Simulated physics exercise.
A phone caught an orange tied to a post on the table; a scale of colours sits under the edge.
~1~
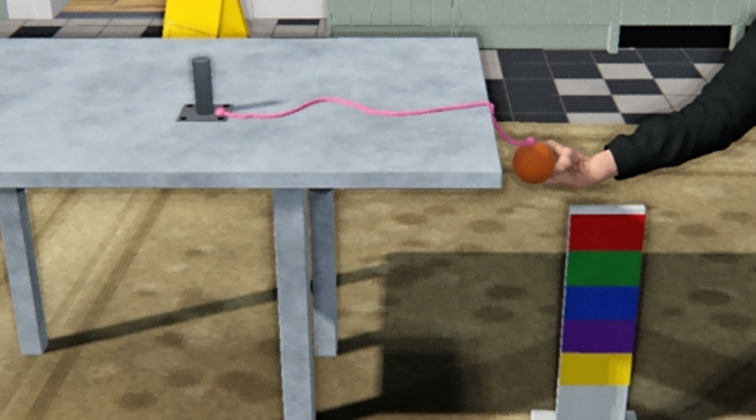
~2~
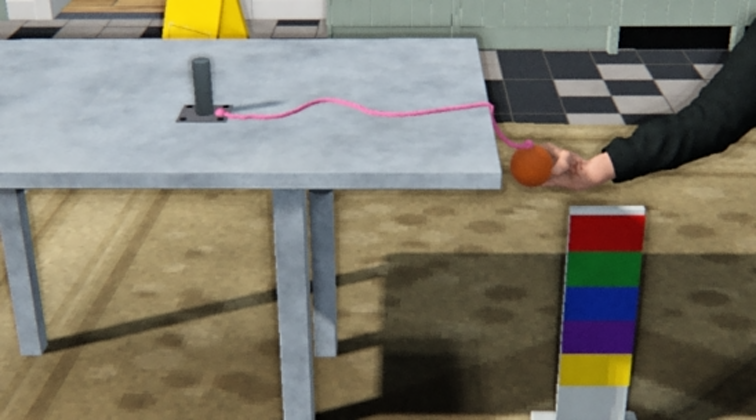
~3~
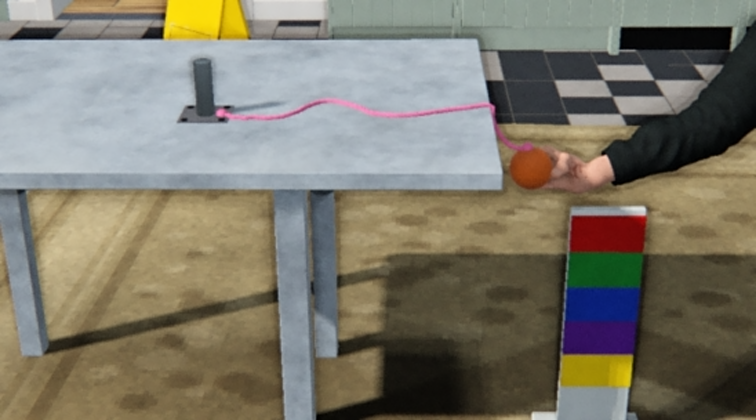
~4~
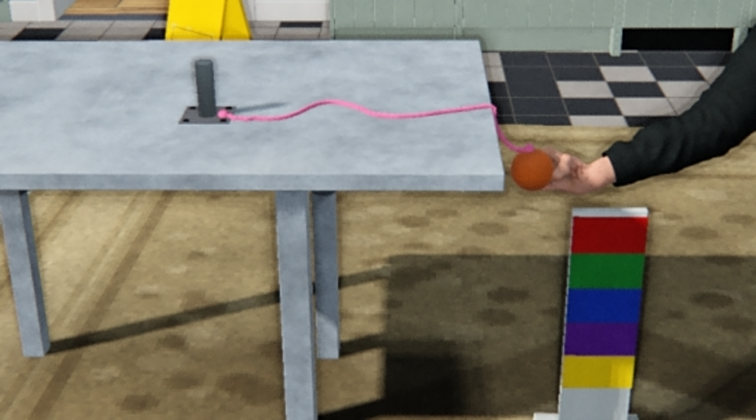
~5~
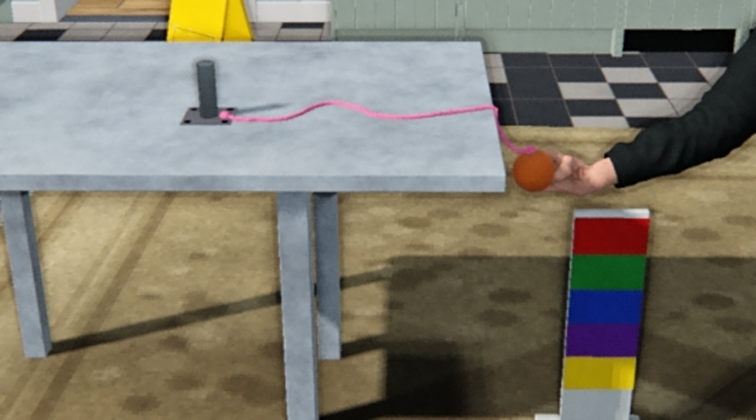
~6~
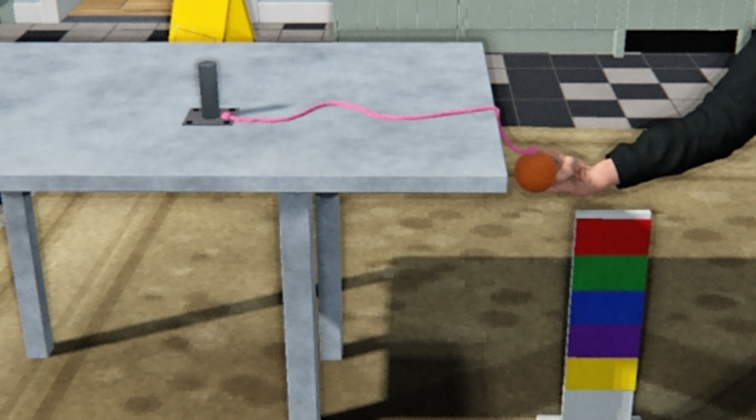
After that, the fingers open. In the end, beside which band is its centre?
Beside red.
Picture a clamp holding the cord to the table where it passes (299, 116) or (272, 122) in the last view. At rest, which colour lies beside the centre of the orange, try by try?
Note: Try 1 red; try 2 red.
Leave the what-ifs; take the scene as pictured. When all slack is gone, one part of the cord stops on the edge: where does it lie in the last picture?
It sits at about (450, 114).
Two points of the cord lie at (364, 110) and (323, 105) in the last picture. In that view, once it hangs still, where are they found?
The first lands at (399, 113), while the second lands at (350, 114).
Soon after, orange near (509, 226); level with red.
Then, orange near (476, 245); level with red.
Further on, orange near (481, 244); level with red.
At rest, orange near (488, 245); level with red. Its middle rests at the red band.
